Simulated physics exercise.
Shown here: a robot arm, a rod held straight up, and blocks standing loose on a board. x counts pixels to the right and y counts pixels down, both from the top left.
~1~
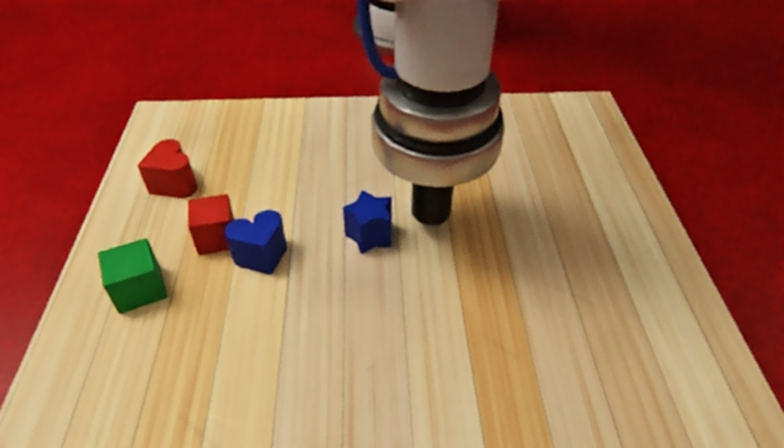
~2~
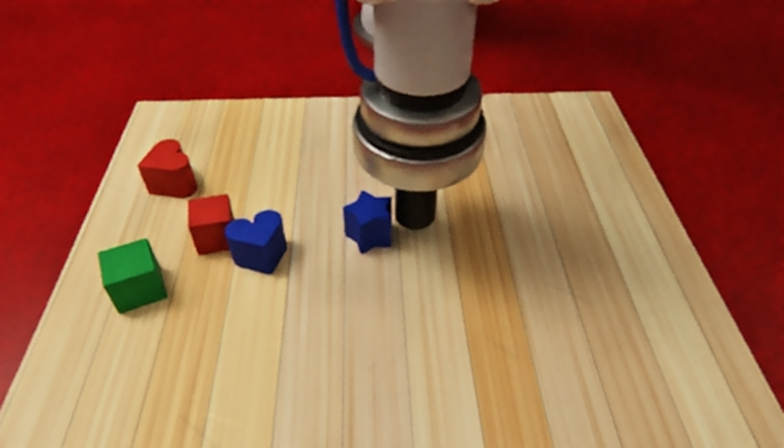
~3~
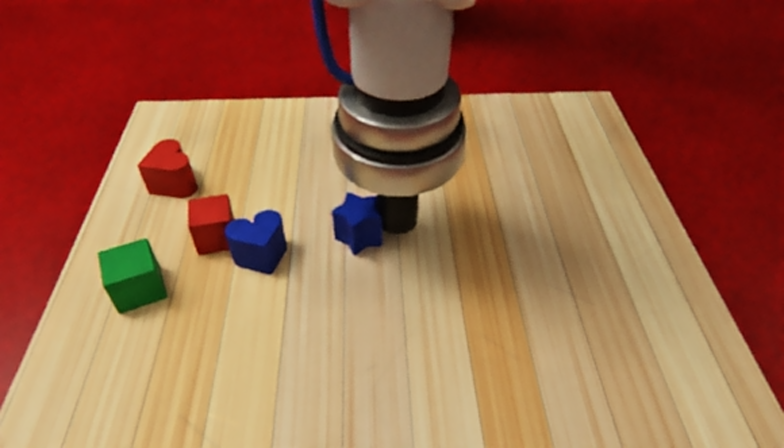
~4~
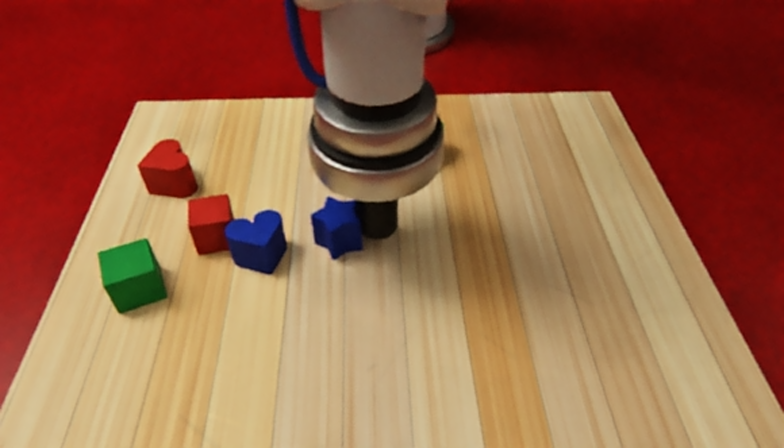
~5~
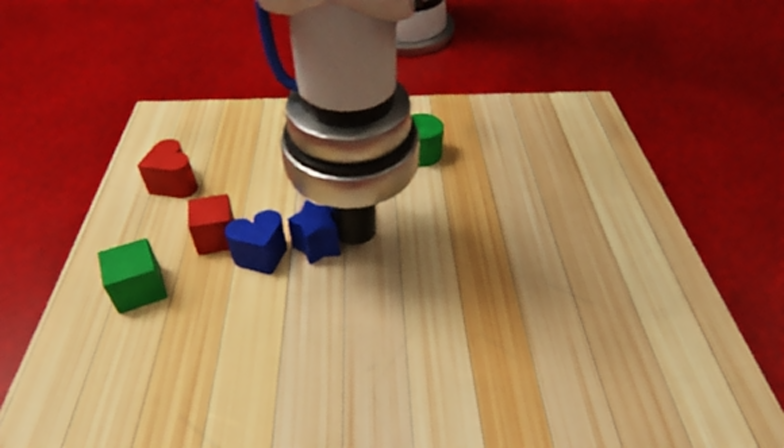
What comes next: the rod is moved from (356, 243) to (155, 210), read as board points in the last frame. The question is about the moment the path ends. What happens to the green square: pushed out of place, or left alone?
Right where it was.
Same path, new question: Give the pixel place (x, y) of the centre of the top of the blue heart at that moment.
In the picture, that point is around (189, 249).
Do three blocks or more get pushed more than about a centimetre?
It seems so.
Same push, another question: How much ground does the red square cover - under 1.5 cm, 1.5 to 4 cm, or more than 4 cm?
Moves over 4 cm.
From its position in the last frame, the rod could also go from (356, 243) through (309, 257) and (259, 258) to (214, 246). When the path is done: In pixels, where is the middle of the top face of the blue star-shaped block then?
Around pixel (167, 211).
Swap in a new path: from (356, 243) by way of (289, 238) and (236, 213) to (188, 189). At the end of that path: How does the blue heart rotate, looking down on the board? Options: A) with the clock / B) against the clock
Choice B: Against the clock.
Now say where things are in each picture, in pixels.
Lower end of the rod at (431, 212), tops of blocks, green square at (125, 260), red square at (208, 209), blue heart at (255, 227), blue star-shaped block at (369, 207), in the first picture.
Rod at (415, 215), blocks as before, in the second picture.
Rod at (397, 220), blue star-shaped block at (358, 208), in the third picture.
Rod at (377, 225), blue star-shaped block at (338, 212), in the fourth picture.
Rod at (356, 230), green square at (125, 260), red square at (208, 209), blue heart at (255, 227), blue star-shaped block at (315, 217), in the fifth picture.
The first path, step by step. One third of the way, rod at (284, 219); red square at (185, 210), turned 60° clockwise; blue heart at (211, 237), turned 70° anticlockwise; blue star-shaped block at (240, 209).
Two thirds of the way, rod at (215, 208); red square at (137, 216), turned 105° clockwise; blue heart at (189, 249), turned 100° anticlockwise; blue star-shaped block at (184, 216), turned 60° anticlockwise.
At the end, rod at (149, 198); green square not moved; red square at (125, 220), turned 120° clockwise; blue heart at (189, 249), turned 100° anticlockwise; blue star-shaped block at (174, 216), turned 85° anticlockwise.
